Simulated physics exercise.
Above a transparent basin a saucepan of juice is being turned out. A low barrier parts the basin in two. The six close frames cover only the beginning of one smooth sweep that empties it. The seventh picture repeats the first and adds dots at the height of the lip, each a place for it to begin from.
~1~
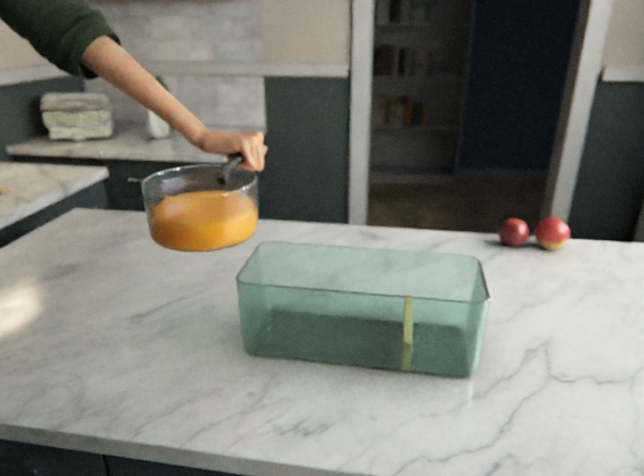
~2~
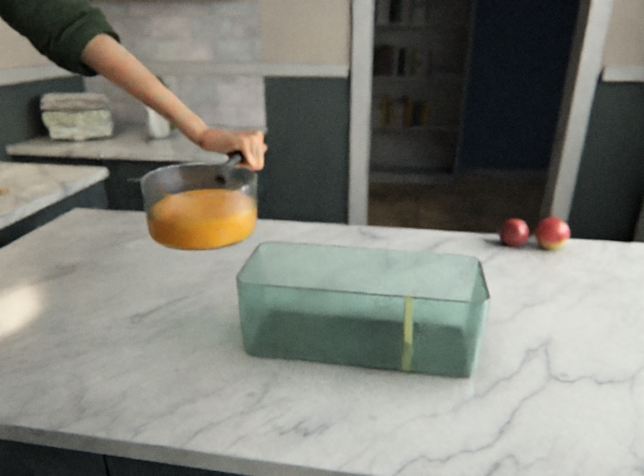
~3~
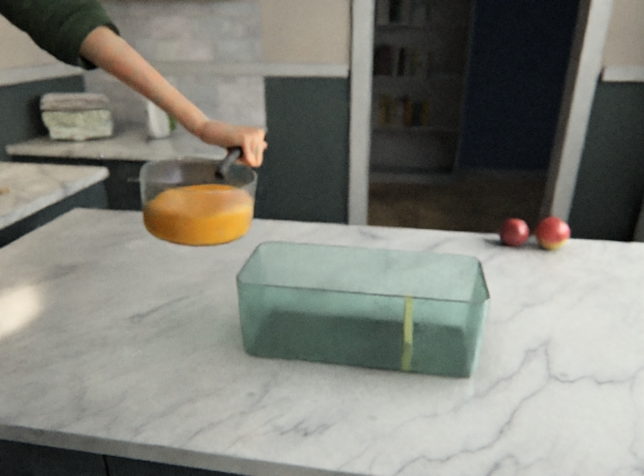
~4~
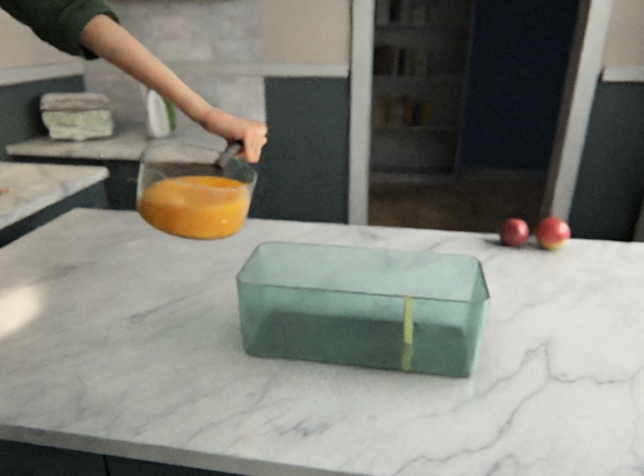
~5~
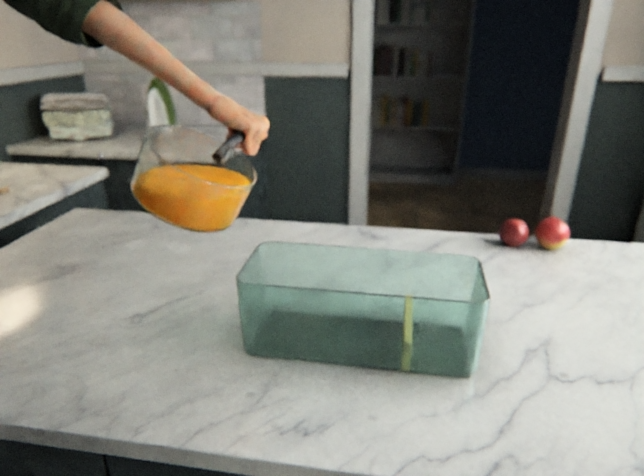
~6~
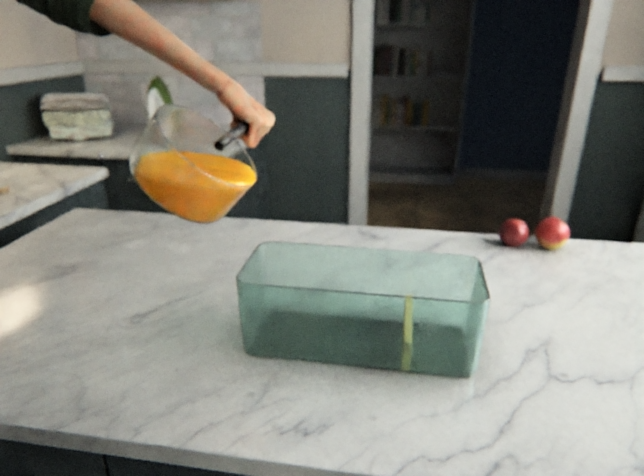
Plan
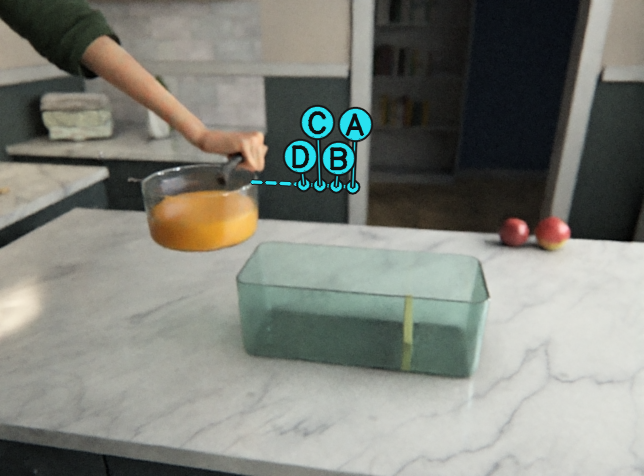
A glass saucepan of orange juice, held by a hand reaching in from the upper left, starts upright and tilts steadily rightward beside a clear green basin with a low divider, the juice staying inside the pan throughout.
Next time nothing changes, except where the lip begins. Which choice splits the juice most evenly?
Go for B.
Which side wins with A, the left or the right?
The right side.
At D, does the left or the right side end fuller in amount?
The left side.
In cyan, A at (352, 186); B at (336, 186); C at (319, 185); D at (303, 184).
Choosing A, about 18 % ends left of the wall and 81 % right of it.
Choosing B, about 52 % ends left of the wall and 46 % right of it.
Choosing C, about 88 % ends left of the wall and 10 % right of it.
Choosing D, about 94 % ends left of the wall and 4 % right of it.
